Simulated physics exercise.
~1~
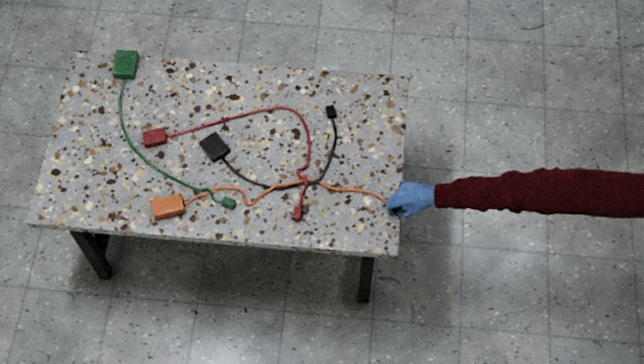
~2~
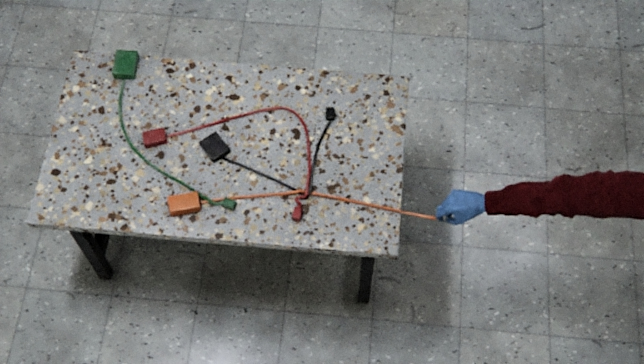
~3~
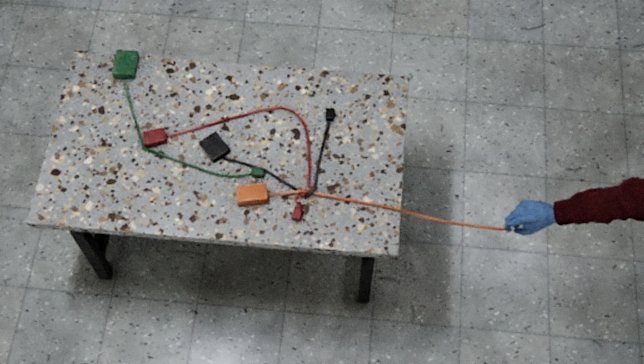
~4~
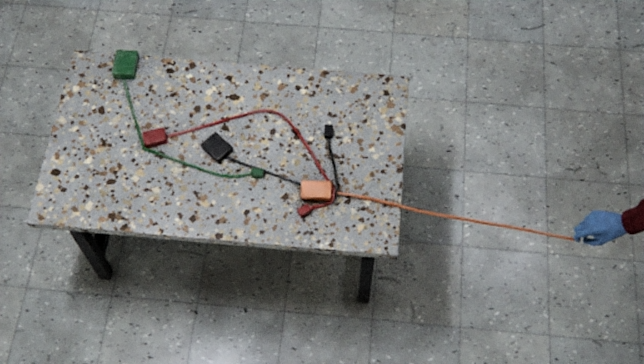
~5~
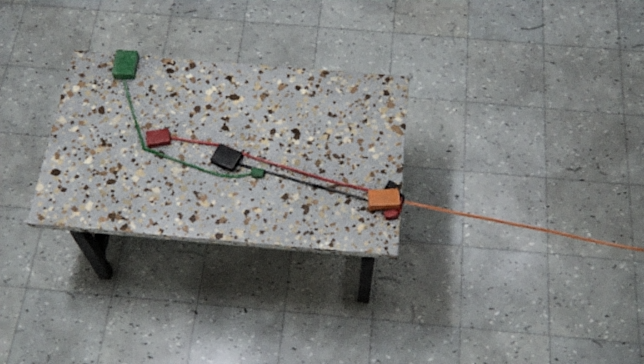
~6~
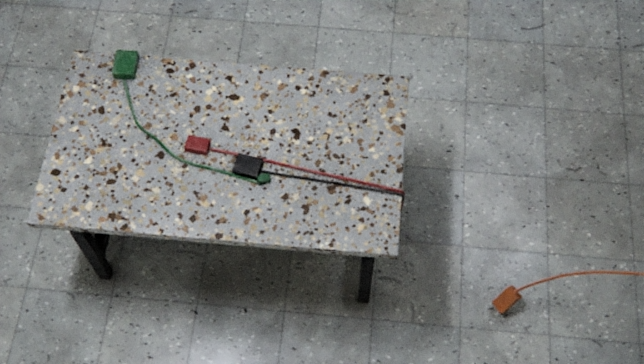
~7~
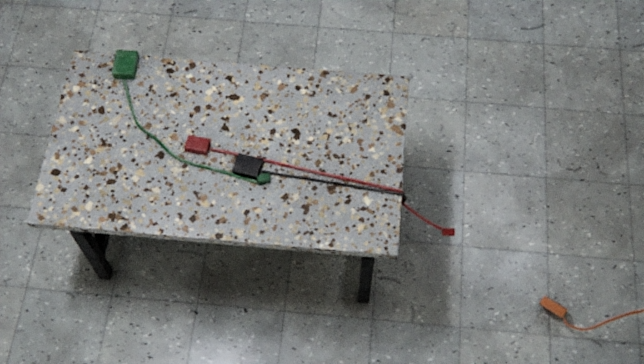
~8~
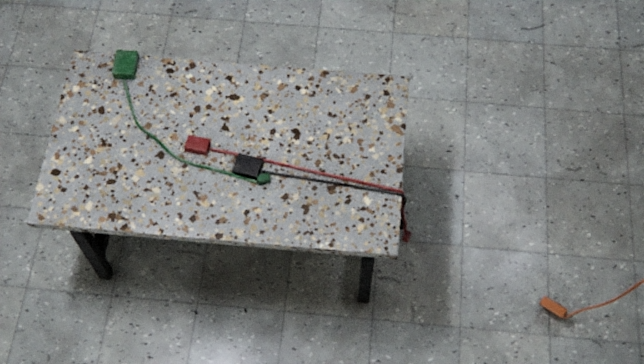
Orange lead pulled off a speckled table's right edge by a gloved hand, dragging red and black leads partway, green charger staying put.
